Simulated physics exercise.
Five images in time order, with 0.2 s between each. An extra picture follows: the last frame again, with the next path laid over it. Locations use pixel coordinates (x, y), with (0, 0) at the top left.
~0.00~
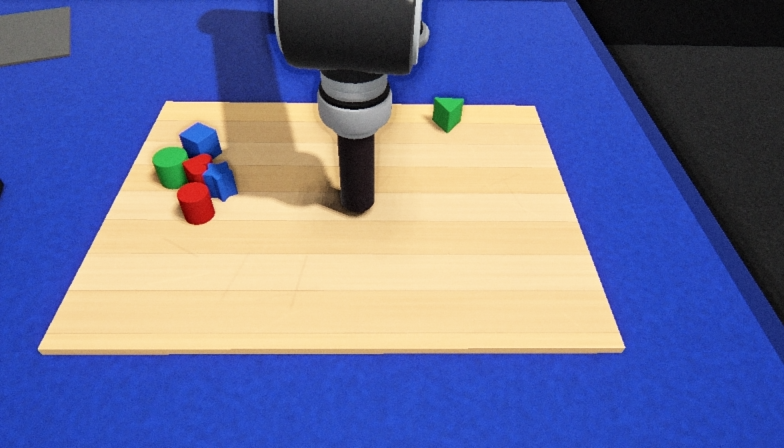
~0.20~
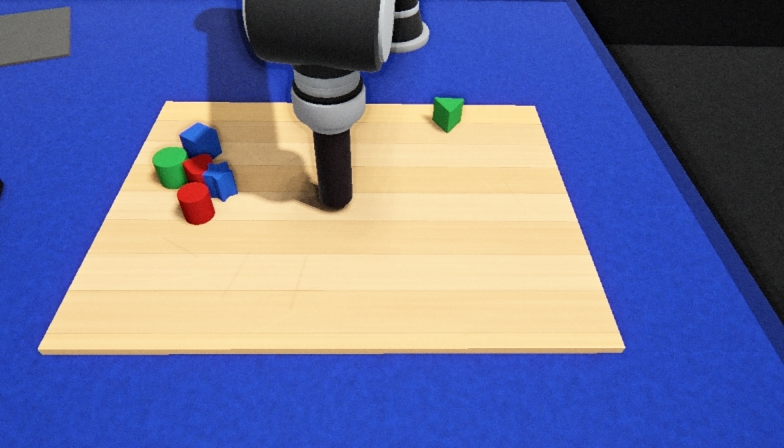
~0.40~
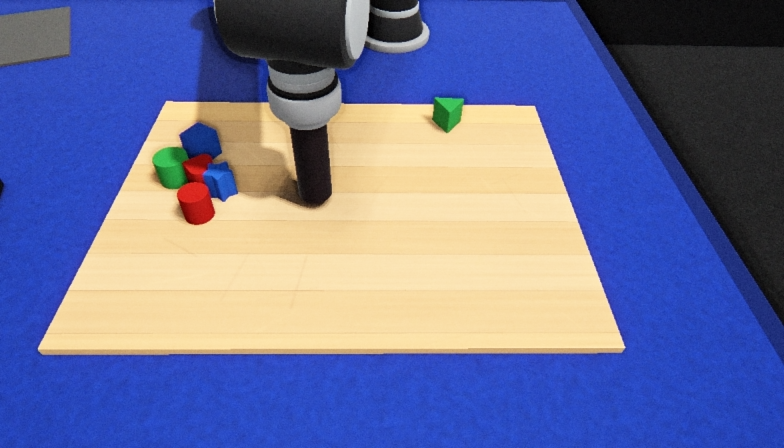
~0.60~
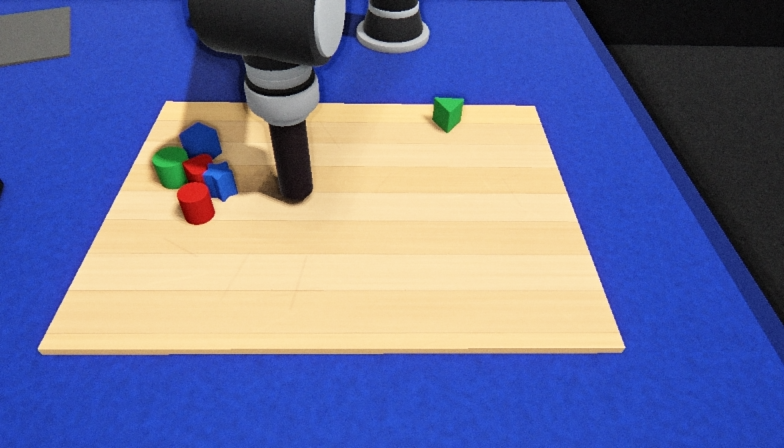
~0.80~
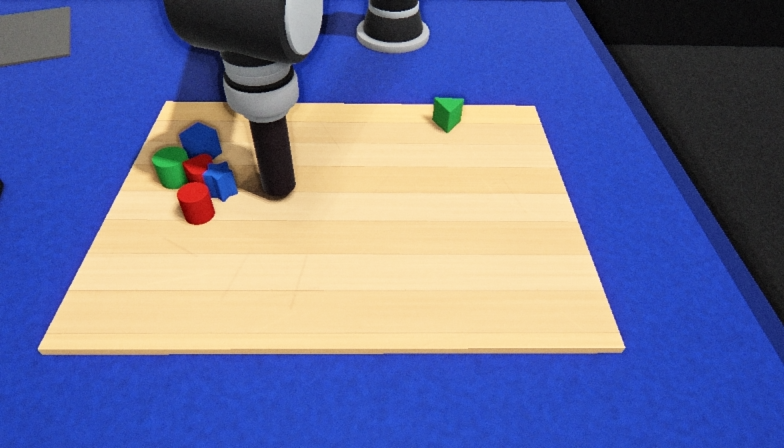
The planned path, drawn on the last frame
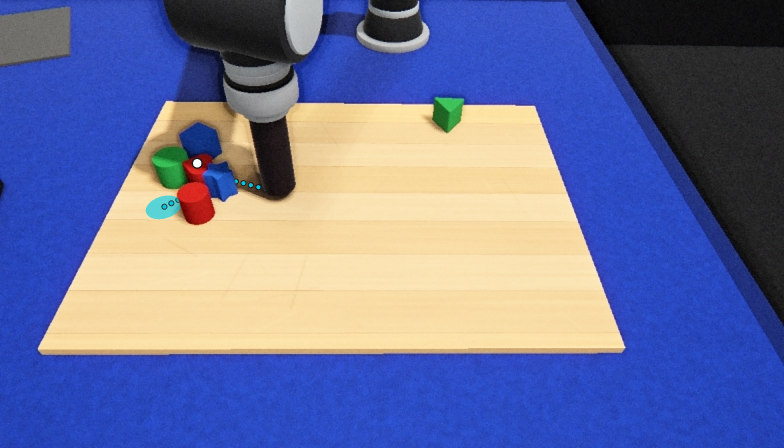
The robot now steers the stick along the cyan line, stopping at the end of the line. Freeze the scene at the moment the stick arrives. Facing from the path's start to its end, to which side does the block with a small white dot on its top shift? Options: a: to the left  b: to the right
a.
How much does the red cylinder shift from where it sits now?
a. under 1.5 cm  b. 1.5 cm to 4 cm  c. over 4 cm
Letter b.
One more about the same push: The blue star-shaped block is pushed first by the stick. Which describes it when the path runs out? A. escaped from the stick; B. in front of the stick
A (escaped from the stick)
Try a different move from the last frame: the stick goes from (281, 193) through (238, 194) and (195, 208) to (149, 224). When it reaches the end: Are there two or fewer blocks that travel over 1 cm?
Answer: No.
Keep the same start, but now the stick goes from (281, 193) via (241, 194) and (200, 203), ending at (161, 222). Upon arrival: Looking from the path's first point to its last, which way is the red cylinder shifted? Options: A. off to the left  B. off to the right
I choose A.
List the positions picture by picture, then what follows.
Stick tip at (358, 201); block tops, green cylinder at (169, 156); red cylinder at (192, 192); red heart-shaped block at (197, 163); blue star-shaped block at (217, 170), in the first picture.
Stick at (336, 197); blocks unchanged, in the second picture.
Stick at (316, 193); blocks unchanged, in the third picture.
Stick at (297, 189); blocks unchanged, in the fourth picture.
Stick at (279, 186); green cylinder at (169, 156); red cylinder at (192, 192); red heart-shaped block at (197, 163); blue star-shaped block at (217, 170), in the fifth picture.
Path on the board, from (281, 193) by way of (243, 183) and (203, 187) to (164, 207); the dot is on the red heart-shaped block.
On the path given first. One third of the way, stick at (241, 175); red heart-shaped block at (194, 165), turned 10° clockwise; blue star-shaped block at (212, 172).
Two thirds of the way, stick at (200, 180); green cylinder at (163, 155); red cylinder at (186, 204); red heart-shaped block at (162, 177), turned 45° clockwise; blue star-shaped block at (194, 183), turned 75° anticlockwise.
At the end, stick at (161, 199); green cylinder at (163, 155); red cylinder at (187, 208); red heart-shaped block at (120, 189), turned 90° clockwise; blue star-shaped block at (187, 188), turned 120° anticlockwise.
